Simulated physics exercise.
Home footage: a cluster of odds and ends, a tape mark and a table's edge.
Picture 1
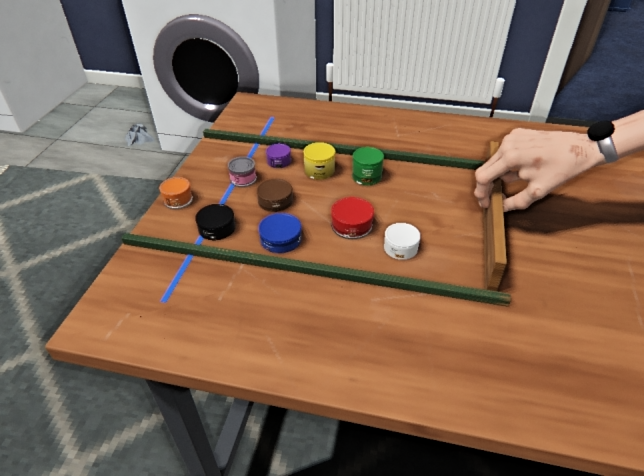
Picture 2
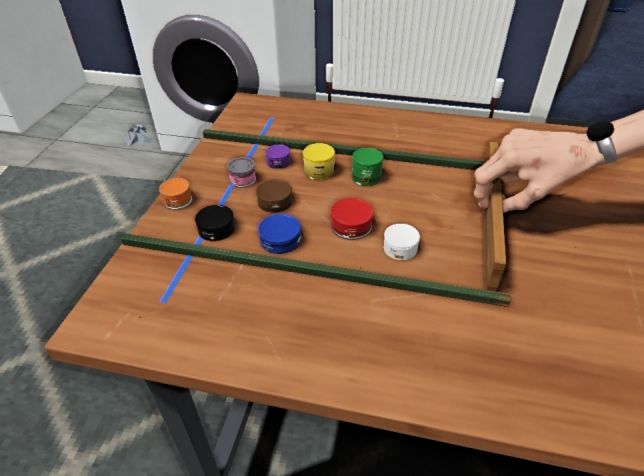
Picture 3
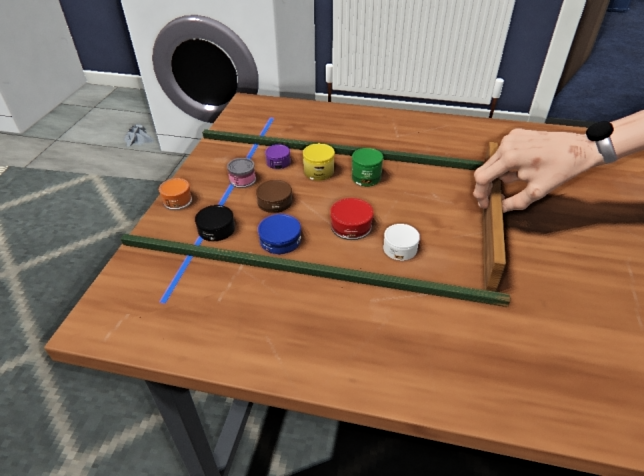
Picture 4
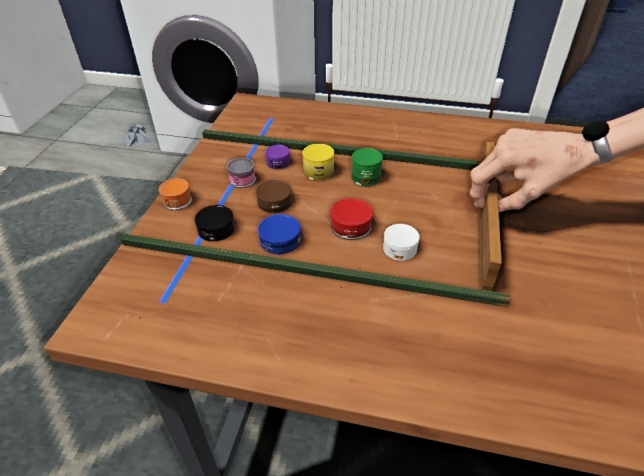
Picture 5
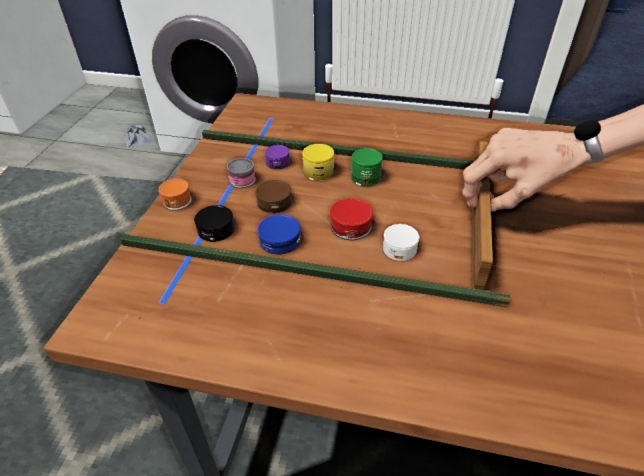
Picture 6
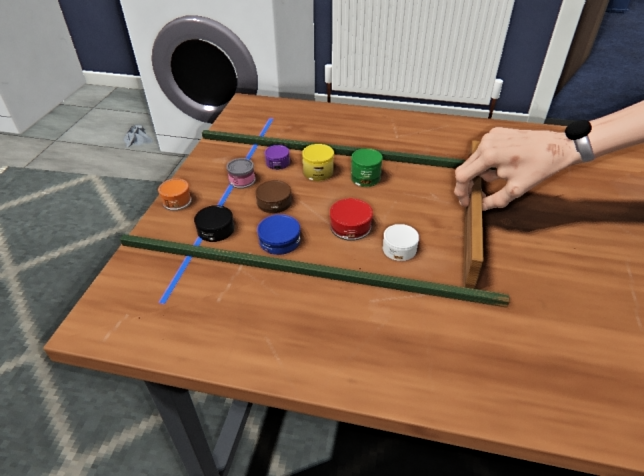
A hand wearing a dark watch grips an upright wooden board at the right of a wooden table, seen from above at an angle, with a washing machine and radiator behind. Orange, pink, black, purple, brown, blue, yellow, green, red and white pots sit between two green rails, some near a blue tape line. The hand holds nearly still, then slides the board slightly left, while the pots and camera barely move.
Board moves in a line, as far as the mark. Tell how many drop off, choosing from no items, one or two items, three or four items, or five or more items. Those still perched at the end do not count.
One or two items drop off.
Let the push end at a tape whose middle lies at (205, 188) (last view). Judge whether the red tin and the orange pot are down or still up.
Red tin still up; orange pot down.
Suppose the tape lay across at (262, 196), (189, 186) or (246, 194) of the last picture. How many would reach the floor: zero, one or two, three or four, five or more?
Taking the three places in turn, it would be zero; five or more; none.
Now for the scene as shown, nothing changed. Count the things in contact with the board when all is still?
3 of them.
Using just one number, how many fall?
Altogether the count is 2.
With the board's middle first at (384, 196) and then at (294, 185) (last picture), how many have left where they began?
At the first spot the count is 2, and at the second it is 9.
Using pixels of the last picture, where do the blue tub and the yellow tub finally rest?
In the last picture the blue tub sits around (152, 224) and the yellow tub around (209, 142).
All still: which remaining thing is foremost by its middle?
Nearest once everything settles: Orange pot.
Soon after, none off yet; orange pot at rest near (175, 194); pink tin at rest near (241, 173); black tub at rest near (215, 223).
Then, none off yet; orange pot at rest near (175, 194); pink tin moved about its own width near (223, 166); black tub moved about its own width near (165, 216).
At rest, the number that fall off is one or two; fallen, purple tub and black tub.
